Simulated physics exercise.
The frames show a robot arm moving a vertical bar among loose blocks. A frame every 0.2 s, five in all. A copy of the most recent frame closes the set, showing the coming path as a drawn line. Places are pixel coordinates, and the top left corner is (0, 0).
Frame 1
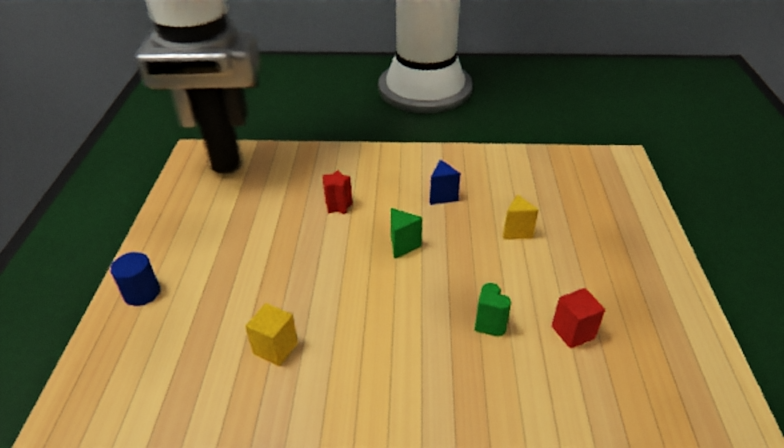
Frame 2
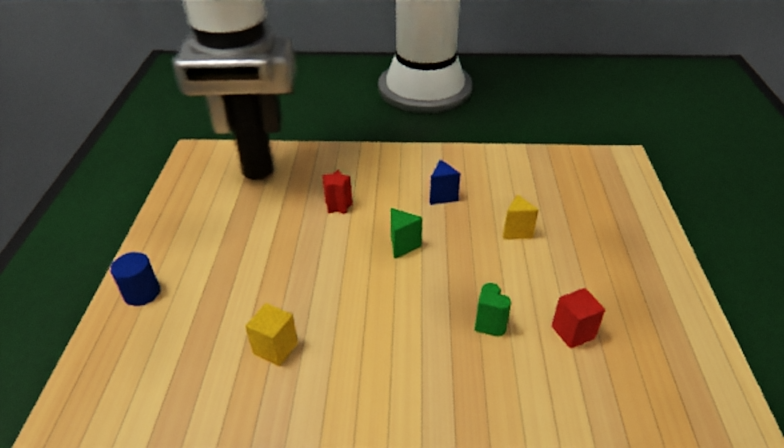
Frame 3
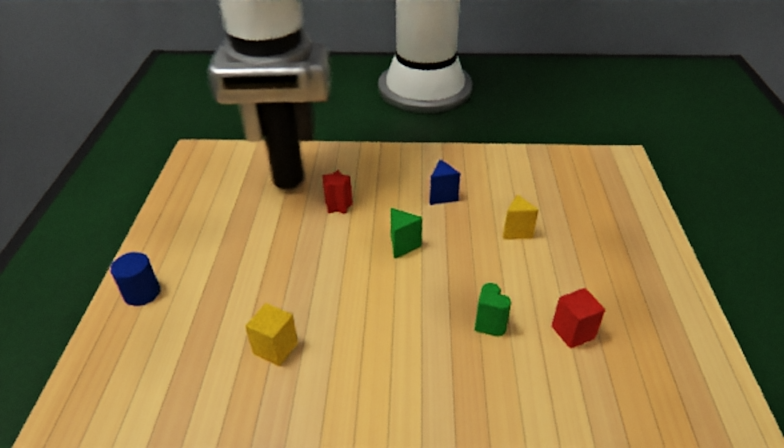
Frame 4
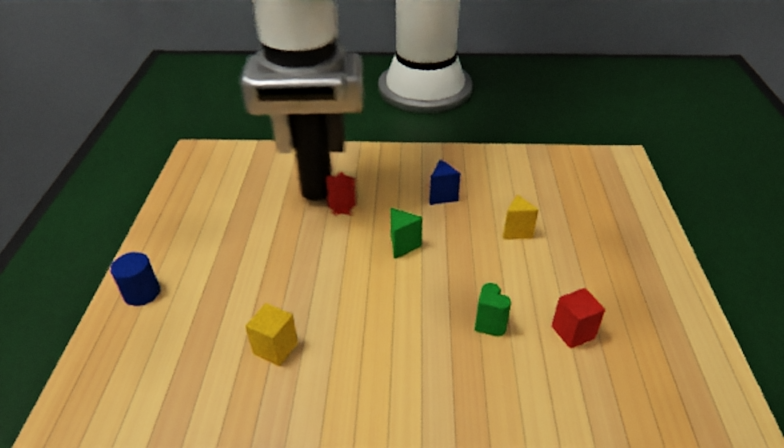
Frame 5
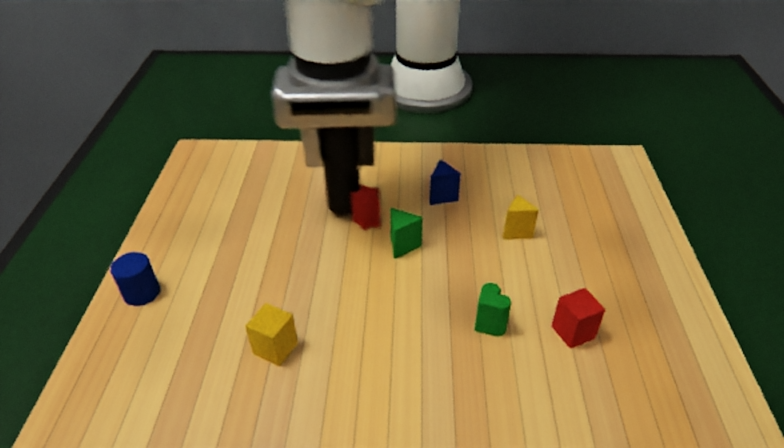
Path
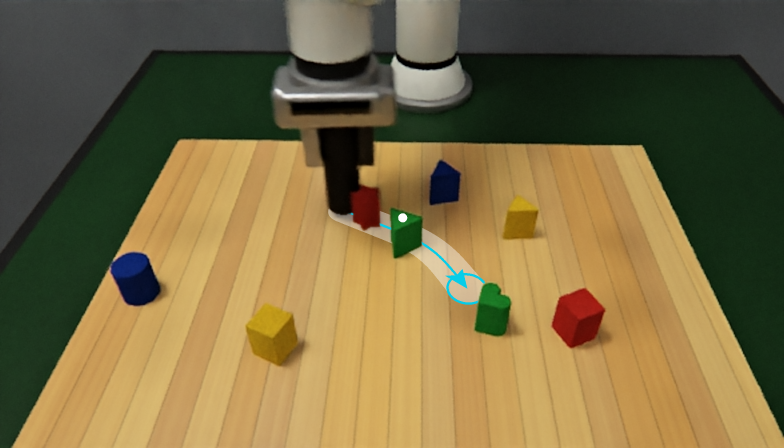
A robot arm moved its dark vertical bar rightward and slightly nearer across the wooden table, then pushed the red star block toward the green triangle, while the other blocks stayed still.
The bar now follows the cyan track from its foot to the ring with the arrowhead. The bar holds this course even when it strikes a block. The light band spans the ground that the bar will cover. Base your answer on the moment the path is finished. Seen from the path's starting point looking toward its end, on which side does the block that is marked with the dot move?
It shifts to the right.
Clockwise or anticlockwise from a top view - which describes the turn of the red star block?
Prediction: Counterclockwise.
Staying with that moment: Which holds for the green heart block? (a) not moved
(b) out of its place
The one that fits is a, not moved.
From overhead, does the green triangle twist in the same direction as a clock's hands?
Yes
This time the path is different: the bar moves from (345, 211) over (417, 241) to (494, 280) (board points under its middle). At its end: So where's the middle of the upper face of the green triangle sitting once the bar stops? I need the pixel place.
It will end up at (437, 247).
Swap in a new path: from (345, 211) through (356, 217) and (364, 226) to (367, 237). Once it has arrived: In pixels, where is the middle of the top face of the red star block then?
Most likely (396, 207).
Drawn move, from (345, 211) over (390, 228) and (434, 252) to (467, 289); the dot is on the green triangle.
On the path given first. One third of the way, bar at (391, 222); red star block at (416, 211); green triangle at (419, 231), turned 40° clockwise.
Two thirds of the way, bar at (436, 246); red star block at (468, 231), turned 15° anticlockwise; green triangle at (435, 245), turned 100° clockwise.
At the end, bar at (468, 282); red star block at (491, 240), turned 70° anticlockwise; green triangle at (438, 266), turned 155° clockwise; green heart block still.
